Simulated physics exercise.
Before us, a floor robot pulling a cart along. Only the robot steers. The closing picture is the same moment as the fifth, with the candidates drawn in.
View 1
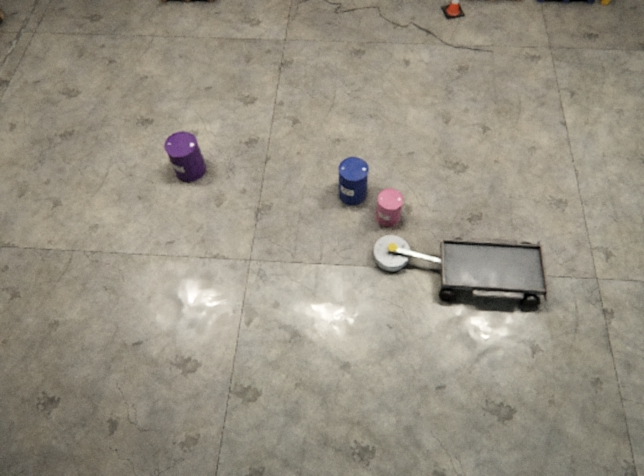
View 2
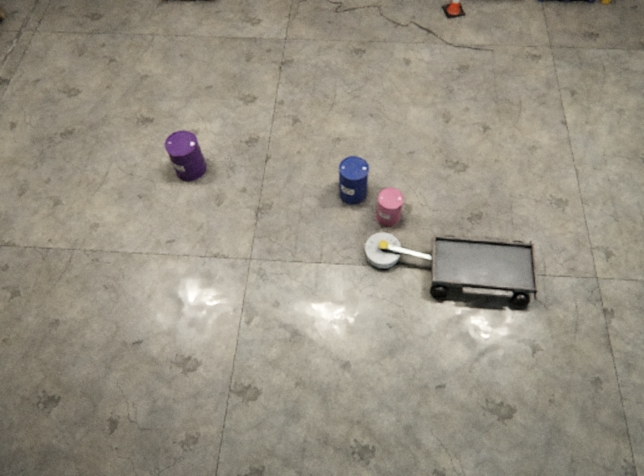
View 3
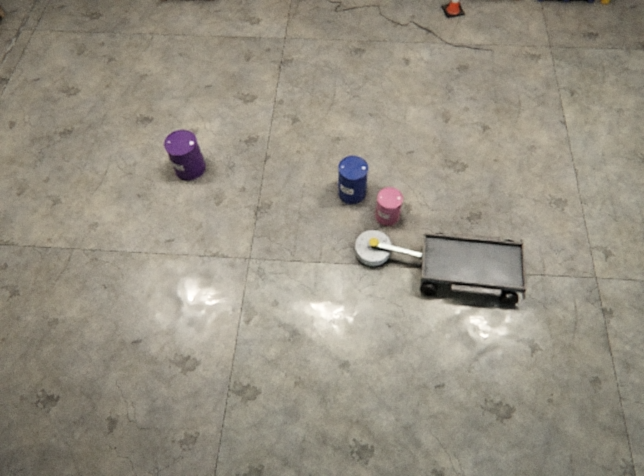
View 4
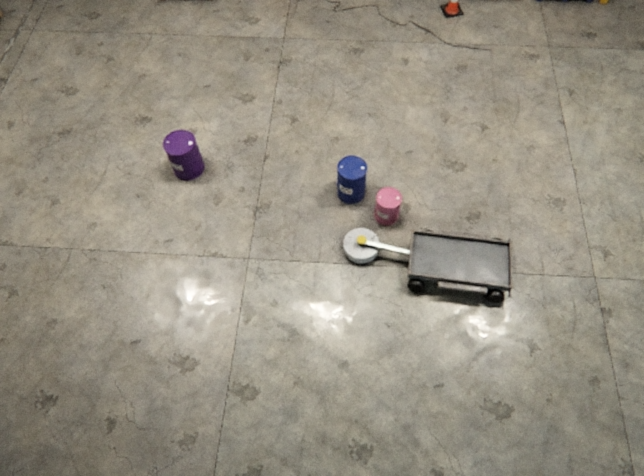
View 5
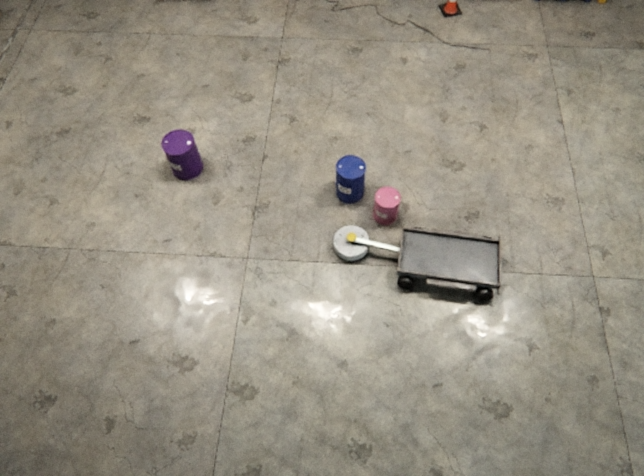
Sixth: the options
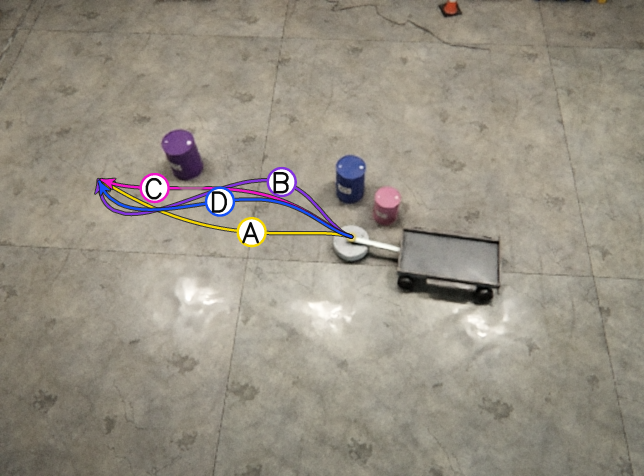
On a worn concrete floor, a small round robot pulls a grey cart slowly to the left, passing just below a pink keg and a blue drum, while a purple drum farther left stays still.
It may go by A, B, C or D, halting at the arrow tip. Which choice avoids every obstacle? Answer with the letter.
Only A clears them all.
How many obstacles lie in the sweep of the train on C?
In all, two.
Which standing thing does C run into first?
The pink keg.
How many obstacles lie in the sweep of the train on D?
It touches one.
On the copy, A from (352, 237) via (213, 227) to (101, 180); B from (352, 237) via (226, 187) to (98, 180); C from (352, 237) via (230, 189) to (102, 180); D from (352, 237) via (220, 202) to (99, 181).
On A. First, robot (253, 237), cart (348, 242).
Then, robot (163, 216), cart (250, 229).
Finally, robot (102, 184), cart (176, 209); nothing has been touched.
By contrast, B meets the blue drum and pink keg; C meets the purple drum and pink keg; D meets the pink keg.
